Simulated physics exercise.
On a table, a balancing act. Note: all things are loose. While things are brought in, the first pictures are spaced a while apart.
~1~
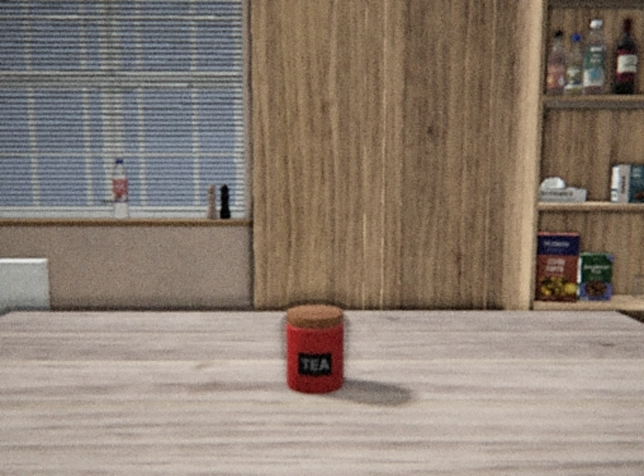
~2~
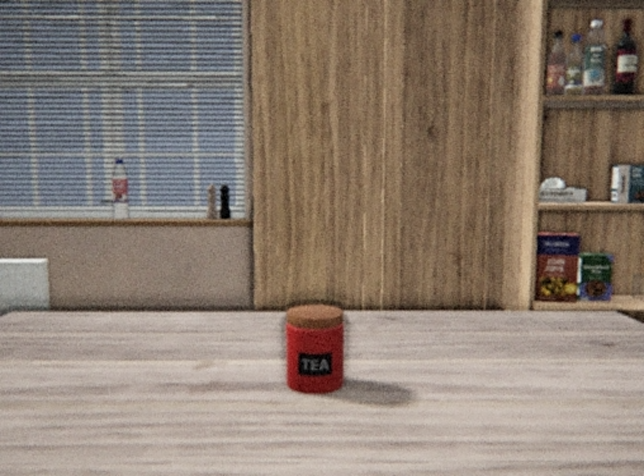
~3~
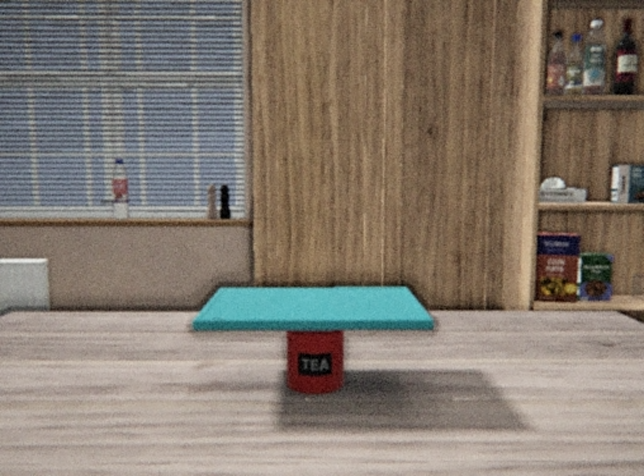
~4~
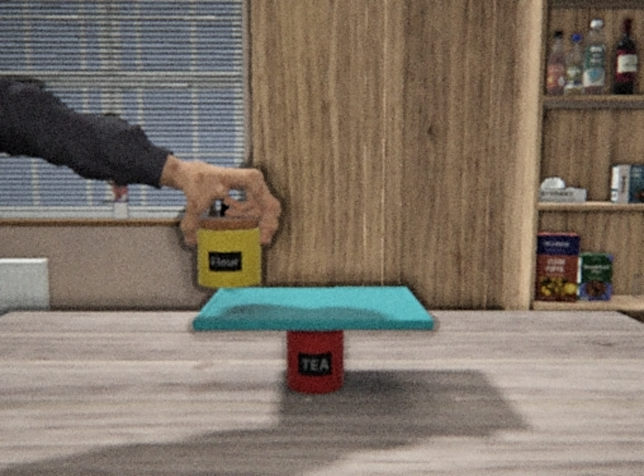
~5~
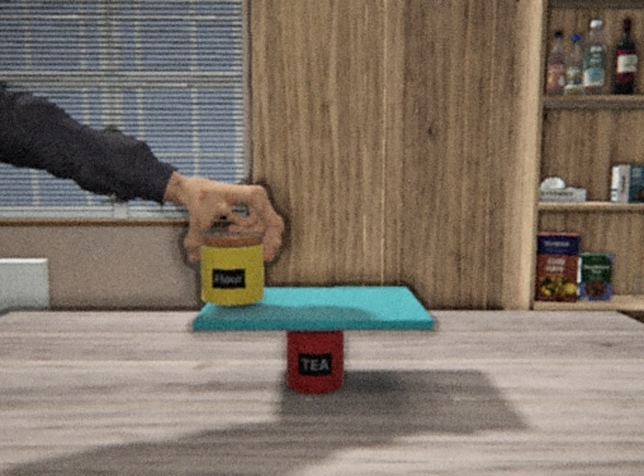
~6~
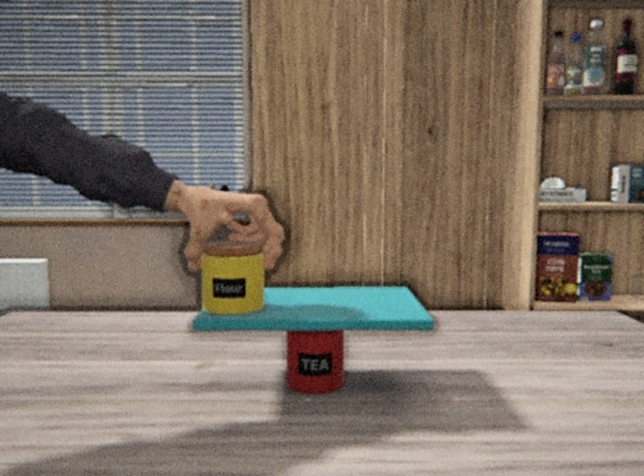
The clip shows a red tea jar on a wooden table, then a turquoise lid resting across its top. A hand reaches in from the left and lowers a yellow jar onto the lid's left side, keeping hold of it.
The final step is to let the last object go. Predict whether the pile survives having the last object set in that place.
It will most likely end up unbalanced.
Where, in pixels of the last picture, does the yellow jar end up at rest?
In the final view it sits at roughly (172, 366).
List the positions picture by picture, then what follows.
In the first picture, the last thing is not in view yet.
In the second picture, the last thing is not in view yet.
In the third picture, the last thing is not in view yet; turquoise lid (314, 306).
In the fourth picture, still above its spot; yellow jar (229, 250); turquoise lid (314, 306).
In the fifth picture, still above its spot; yellow jar (233, 267); turquoise lid (314, 306).
In the sixth picture, set down, still held; yellow jar (233, 276); turquoise lid (314, 306).
Then, 0.40 s later than the last frame, yellow jar now fallen; turquoise lid tilted by 61°.
Then, 0.50 s later than the last frame, turquoise lid tilted by 70°.
When it is over, fallen, yellow jar; lying over in the stack, turquoise lid; red jar as before. End places, in pixels of the last picture, yellow jar near (171, 366). The stack loses its balance.
